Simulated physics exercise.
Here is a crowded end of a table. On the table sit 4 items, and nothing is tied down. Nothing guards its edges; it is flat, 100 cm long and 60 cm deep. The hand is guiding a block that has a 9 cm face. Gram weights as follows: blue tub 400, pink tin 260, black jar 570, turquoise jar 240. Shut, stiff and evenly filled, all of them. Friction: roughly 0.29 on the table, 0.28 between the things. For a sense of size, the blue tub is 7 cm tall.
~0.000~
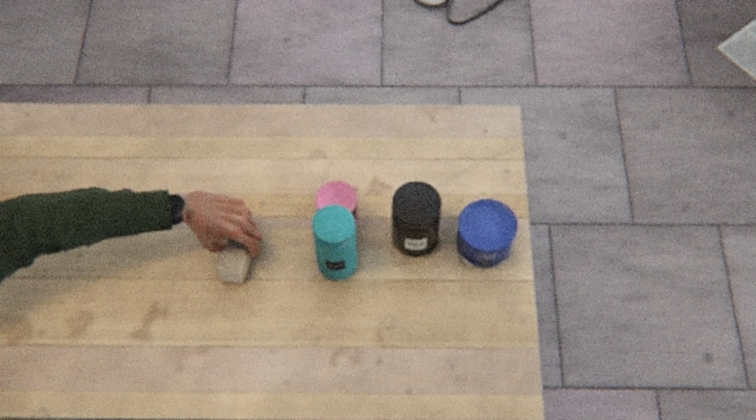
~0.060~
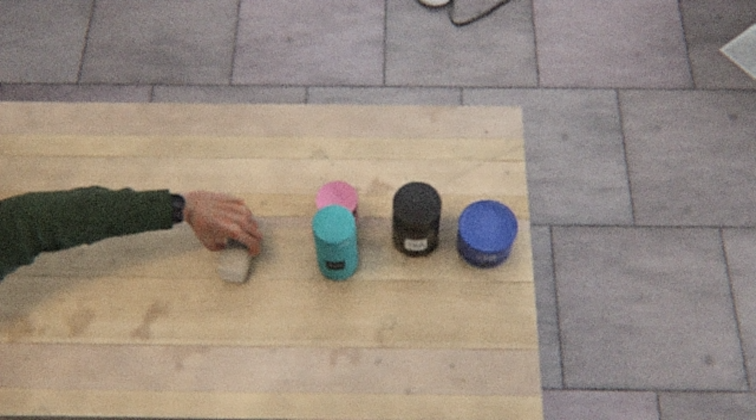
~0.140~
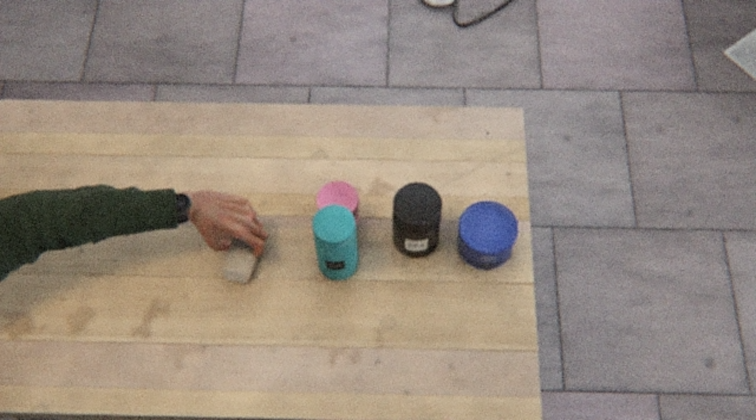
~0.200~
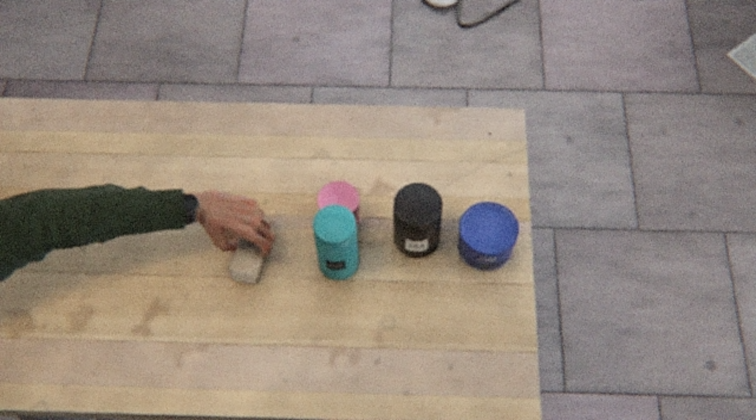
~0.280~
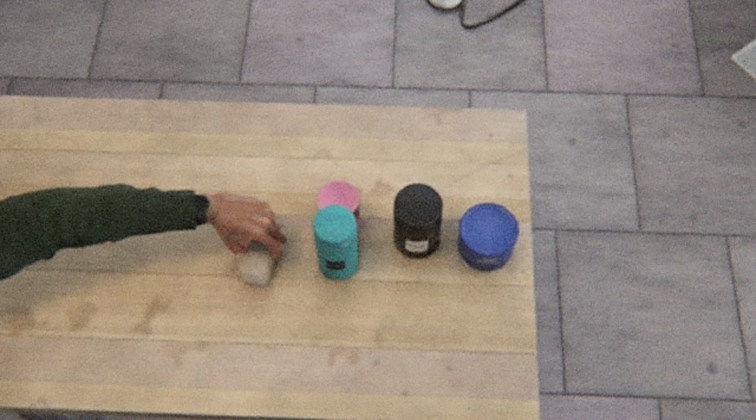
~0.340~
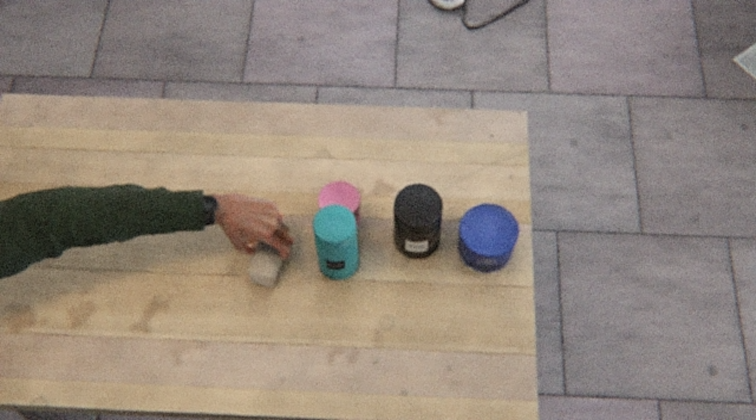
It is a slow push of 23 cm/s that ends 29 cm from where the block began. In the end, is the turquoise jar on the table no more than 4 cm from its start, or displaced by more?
It moves too far.
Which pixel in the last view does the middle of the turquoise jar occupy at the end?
It ends near (443, 267).
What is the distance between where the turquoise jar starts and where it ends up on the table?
I'd say about 18 cm between start and finish.
By 0.74 s, pusher on by 14 cm; turquoise jar 3 cm from its spot near (356, 248).
By 0.94 s, pusher on by 19 cm; turquoise jar 8 cm from its spot near (383, 254).
By 1.14 s, pusher on by 24 cm; turquoise jar 12 cm from its spot near (410, 260).
By 1.34 s, pusher on by 28 cm; turquoise jar 17 cm from its spot near (437, 266).
When it is over (1.8 s), not toppled but over 4 cm from the start, turquoise jar; the other 3 within 4 cm of the start. End places, in pixels of the last picture, turquoise jar near (443, 267).
